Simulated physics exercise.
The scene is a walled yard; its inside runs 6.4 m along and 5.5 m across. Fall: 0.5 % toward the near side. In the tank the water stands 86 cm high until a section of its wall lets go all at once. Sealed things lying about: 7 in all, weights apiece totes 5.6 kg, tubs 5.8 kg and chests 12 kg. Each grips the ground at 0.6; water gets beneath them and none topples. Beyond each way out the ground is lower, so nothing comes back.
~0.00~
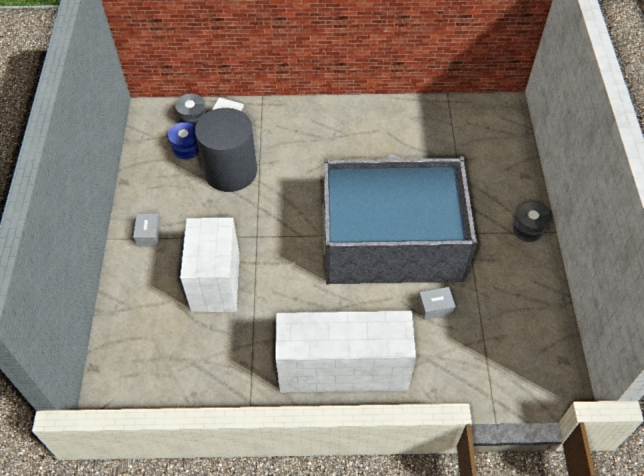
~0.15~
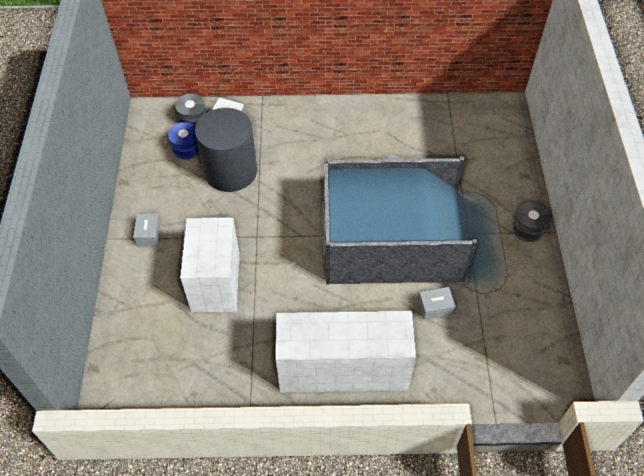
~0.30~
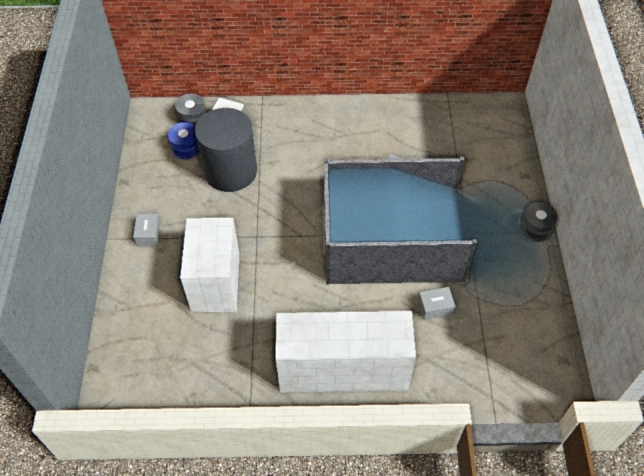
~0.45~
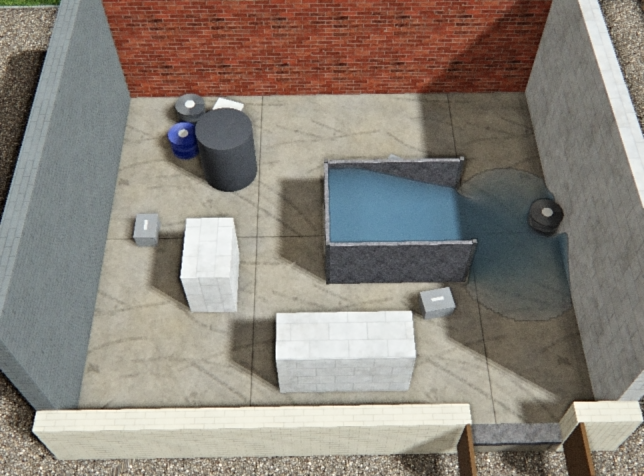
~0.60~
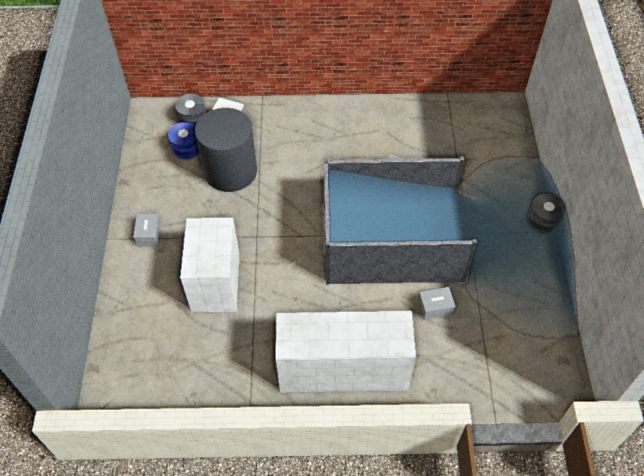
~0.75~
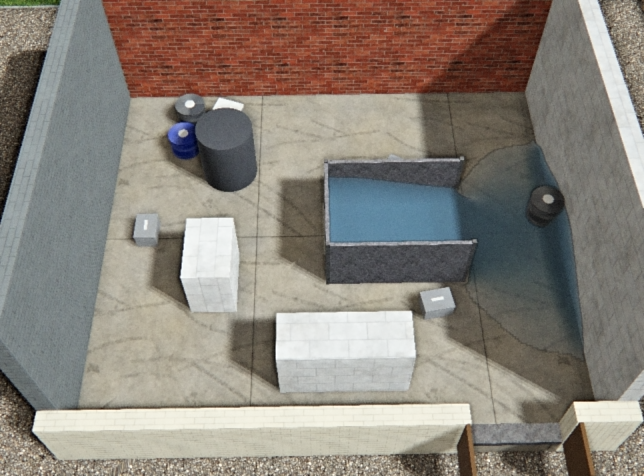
Water pours from the open right side of a dark stone tank, spreading in a widening fan across the paved floor to the right wall and nudging a dark grey tub slightly rightward. The walled yard, backed by red brick, is seen from high above by a still camera. Pale blocks, small grey chests, a dark cylinder and a blue tub at upper left stay put.
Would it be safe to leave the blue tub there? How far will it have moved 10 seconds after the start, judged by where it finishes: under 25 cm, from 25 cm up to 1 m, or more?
It finishes more than 1 m from its start.
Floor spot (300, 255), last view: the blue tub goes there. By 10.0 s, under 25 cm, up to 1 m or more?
Observed: Object is barely disturbed.
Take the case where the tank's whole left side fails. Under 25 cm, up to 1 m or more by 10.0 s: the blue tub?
What happens next is that the blue tub drifts partway.
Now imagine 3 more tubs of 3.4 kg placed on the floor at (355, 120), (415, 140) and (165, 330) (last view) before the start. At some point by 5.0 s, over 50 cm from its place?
In turn: Over, more, less.
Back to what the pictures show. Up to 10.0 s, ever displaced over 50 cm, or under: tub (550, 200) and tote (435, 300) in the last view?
Taking them in order: Exceeded and fell shy.
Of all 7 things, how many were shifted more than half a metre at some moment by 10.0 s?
6.
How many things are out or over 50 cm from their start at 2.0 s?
The number by then is 1.
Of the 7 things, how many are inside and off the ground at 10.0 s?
5 at that moment.
After 2.0 s the blue tub is near (183, 134), 0.0 m from its start, aground; 0 of 7 are out; 0 afloat.
After 4.5 s the blue tub is near (129, 151), 0.8 m from its start, aground; 0 of 7 are out; 2 afloat.
After 7.0 s the blue tub is near (109, 265), 2.5 m from its start, afloat; 0 of 7 are out; 5 afloat.
After 10.0 s the blue tub is near (122, 351), 3.6 m from its start, afloat; 0 of 7 are out; 5 afloat.
